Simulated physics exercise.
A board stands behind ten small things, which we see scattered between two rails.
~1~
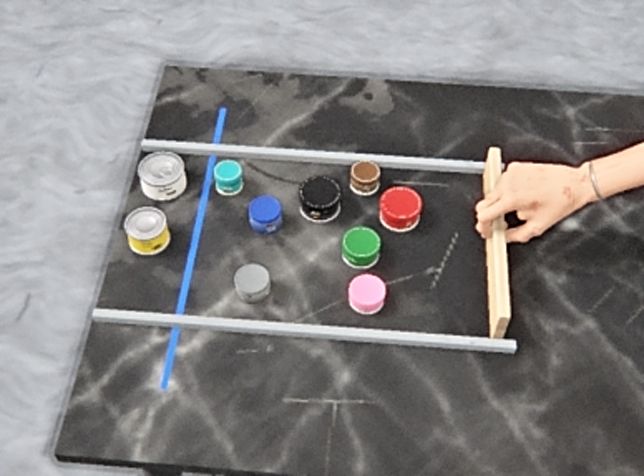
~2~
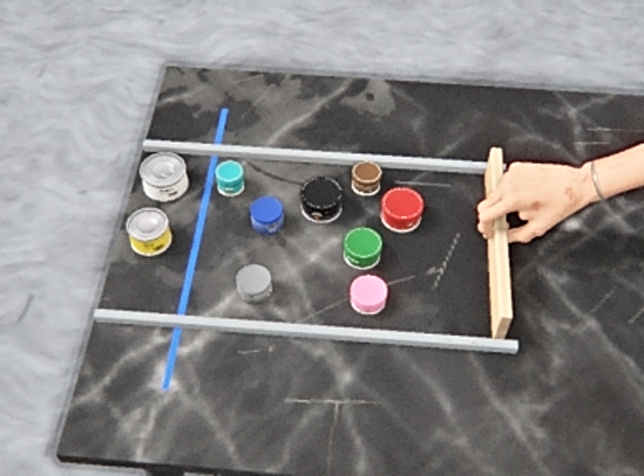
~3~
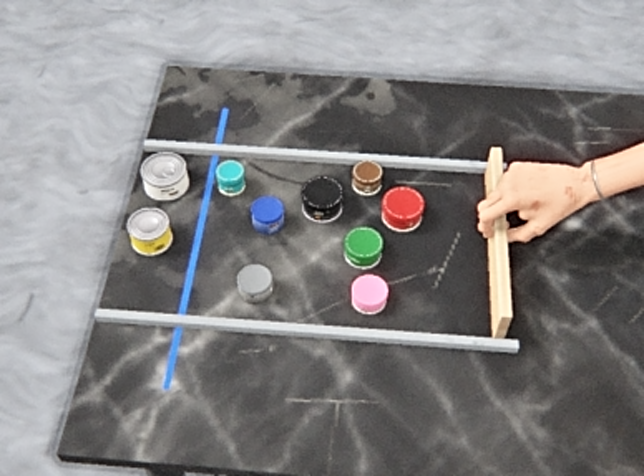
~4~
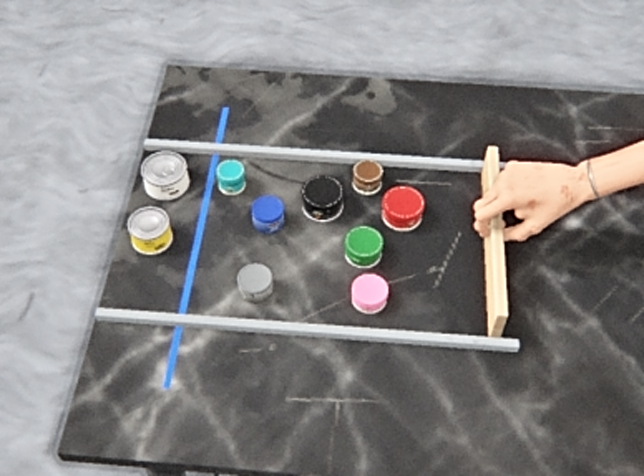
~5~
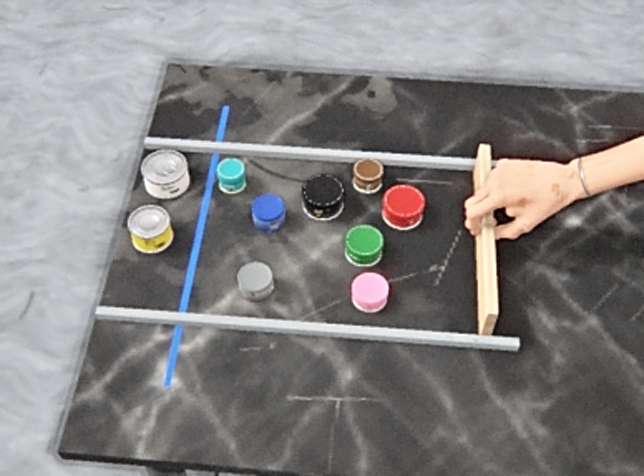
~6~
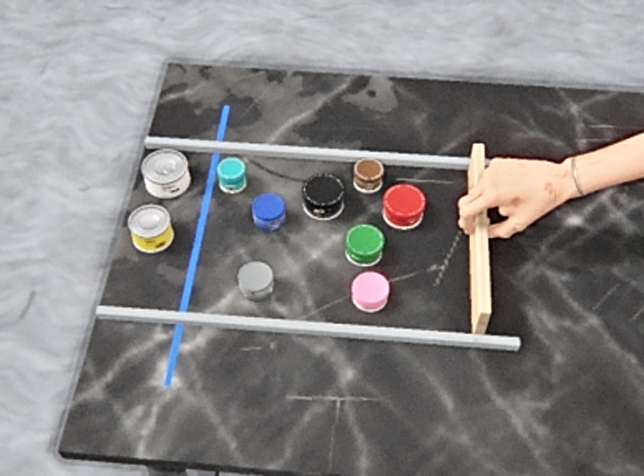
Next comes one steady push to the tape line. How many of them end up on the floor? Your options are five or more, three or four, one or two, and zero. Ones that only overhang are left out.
My pick is one or two.
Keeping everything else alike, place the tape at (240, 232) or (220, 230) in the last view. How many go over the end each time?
0 and 0.
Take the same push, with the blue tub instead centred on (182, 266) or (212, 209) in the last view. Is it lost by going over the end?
In turn it holds its place, then holds its place.
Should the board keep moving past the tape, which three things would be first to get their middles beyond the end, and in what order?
They are the white tin, then the yellow pot, then the black pot.
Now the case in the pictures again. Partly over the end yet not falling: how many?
The number is 1.
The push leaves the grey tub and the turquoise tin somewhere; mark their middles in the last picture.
Near (139, 270) and (174, 155).
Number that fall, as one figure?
The answer: 1 exactly.
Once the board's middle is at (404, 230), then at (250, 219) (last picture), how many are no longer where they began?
The count reaches 1 first and 9 second.
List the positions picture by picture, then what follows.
The first picture shows yellow pot (148, 231); white tin (163, 176); turquoise tin (229, 178); board (496, 239); tape (197, 232).
The second picture shows white tin (165, 177); green pot (363, 249).
The third picture shows turquoise tin (231, 179); grey tub (255, 284).
The fourth picture shows yellow pot (150, 231); red pot (403, 209).
The fifth picture shows white tin (166, 175); blue tub (269, 214).
The sixth picture shows yellow pot (151, 229); white tin (166, 174); turquoise tin (232, 176); board (479, 235); tape (201, 229).
Soon after, none off yet; yellow pot at rest near (151, 229); white tin at rest near (166, 174); turquoise tin at rest near (232, 176).
After that, none off yet; yellow pot at rest near (151, 229); white tin at rest near (166, 174); turquoise tin displaced about its own width near (211, 169).
In the end, the number that fall off is one or two; gone, white tin.
